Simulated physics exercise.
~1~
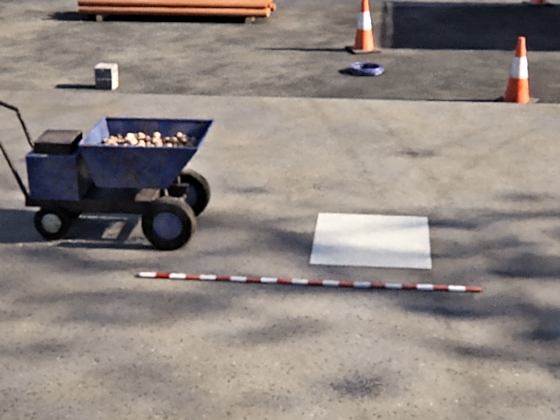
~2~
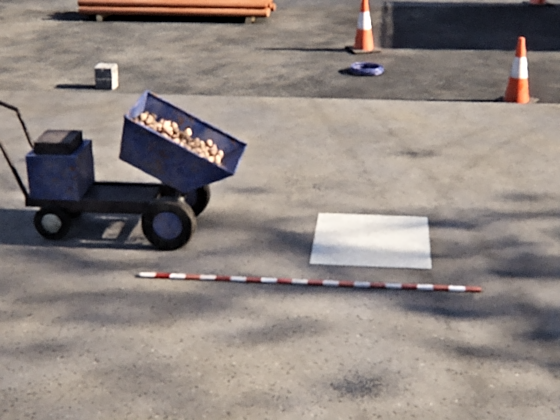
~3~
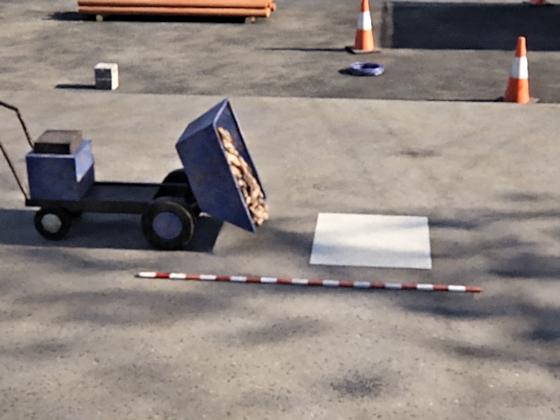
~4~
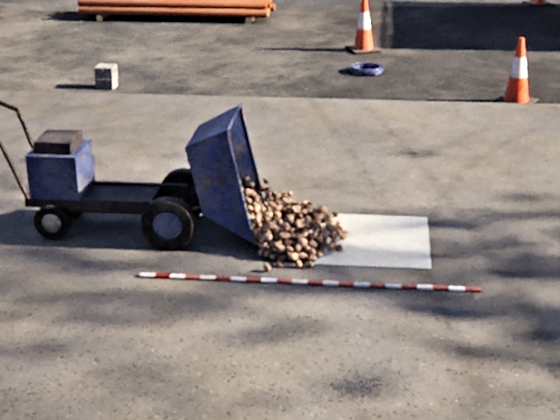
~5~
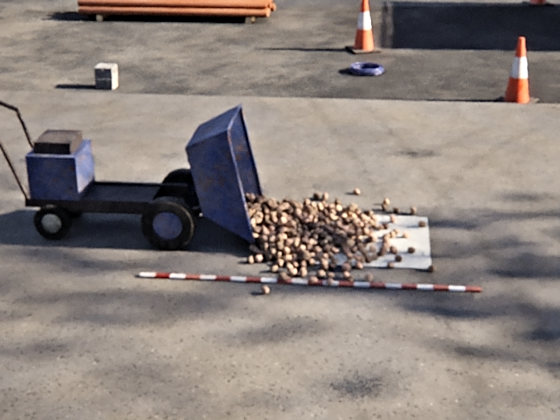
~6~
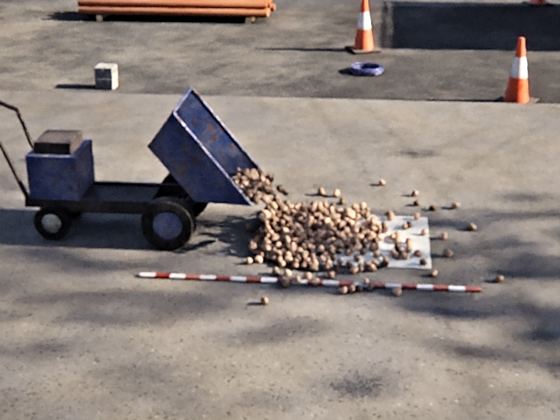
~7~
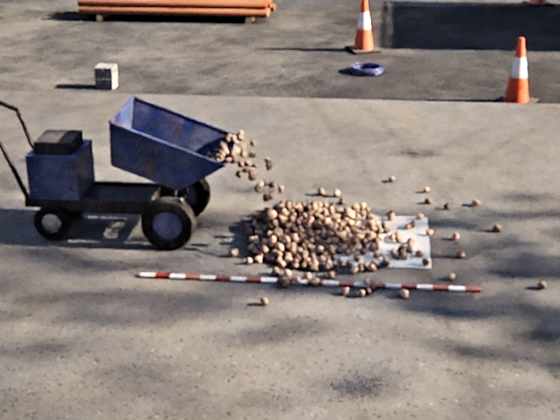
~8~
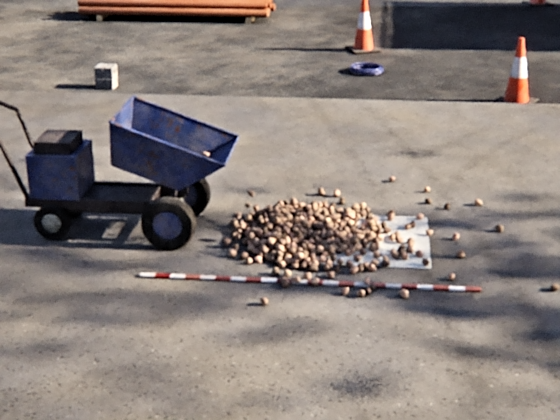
The blue tray of a small wheeled barrow tips steeply to the right, spilling its load of brown stones onto the ground and partly over a white sheet, then swings partway back and stays tilted, leaving a heap mostly short of the sheet and a few scattered stones beyond.
